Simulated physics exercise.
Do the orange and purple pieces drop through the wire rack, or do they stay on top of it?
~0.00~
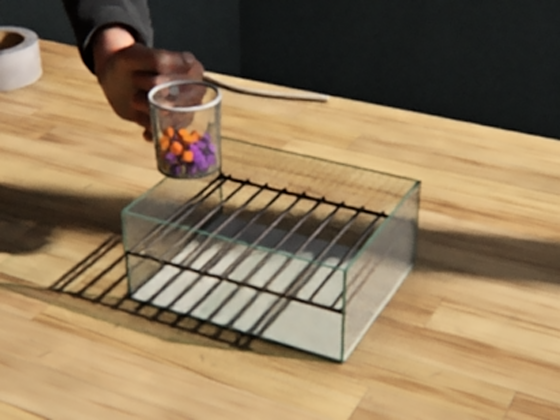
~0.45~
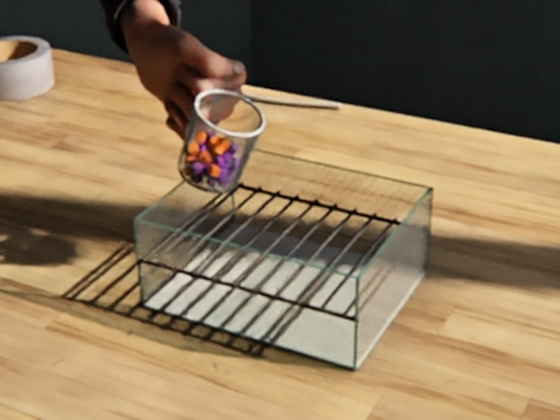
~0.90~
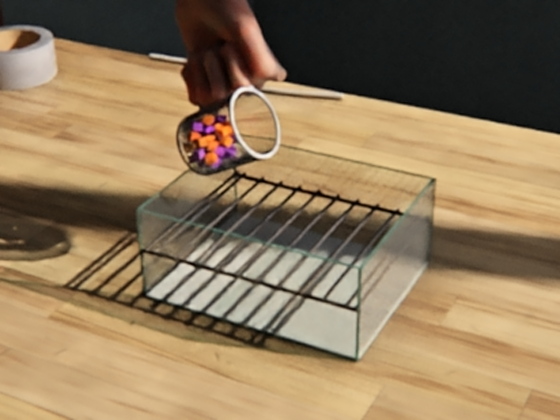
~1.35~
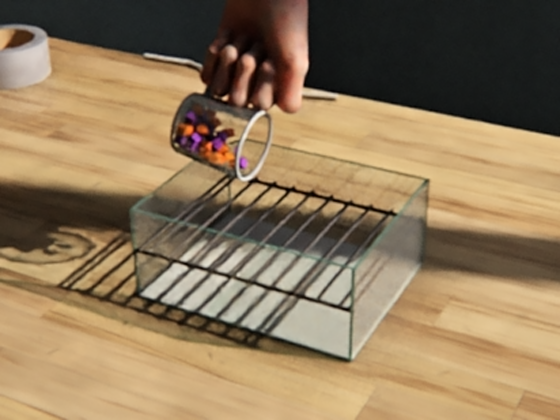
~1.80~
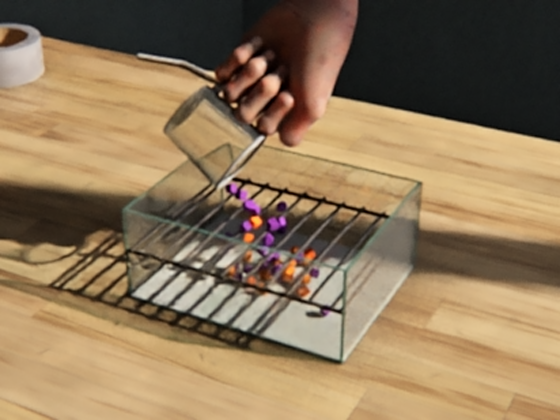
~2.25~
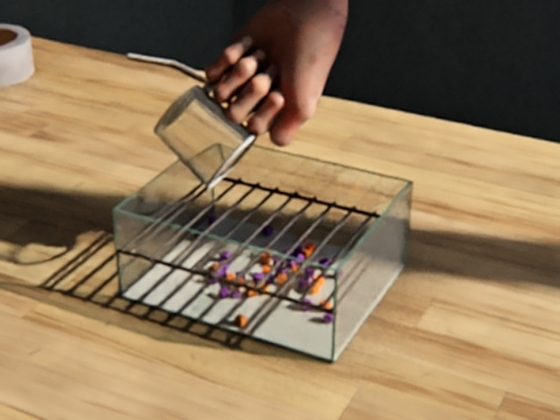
Both the orange and the purple pieces drop through the wires and end up below the rack.
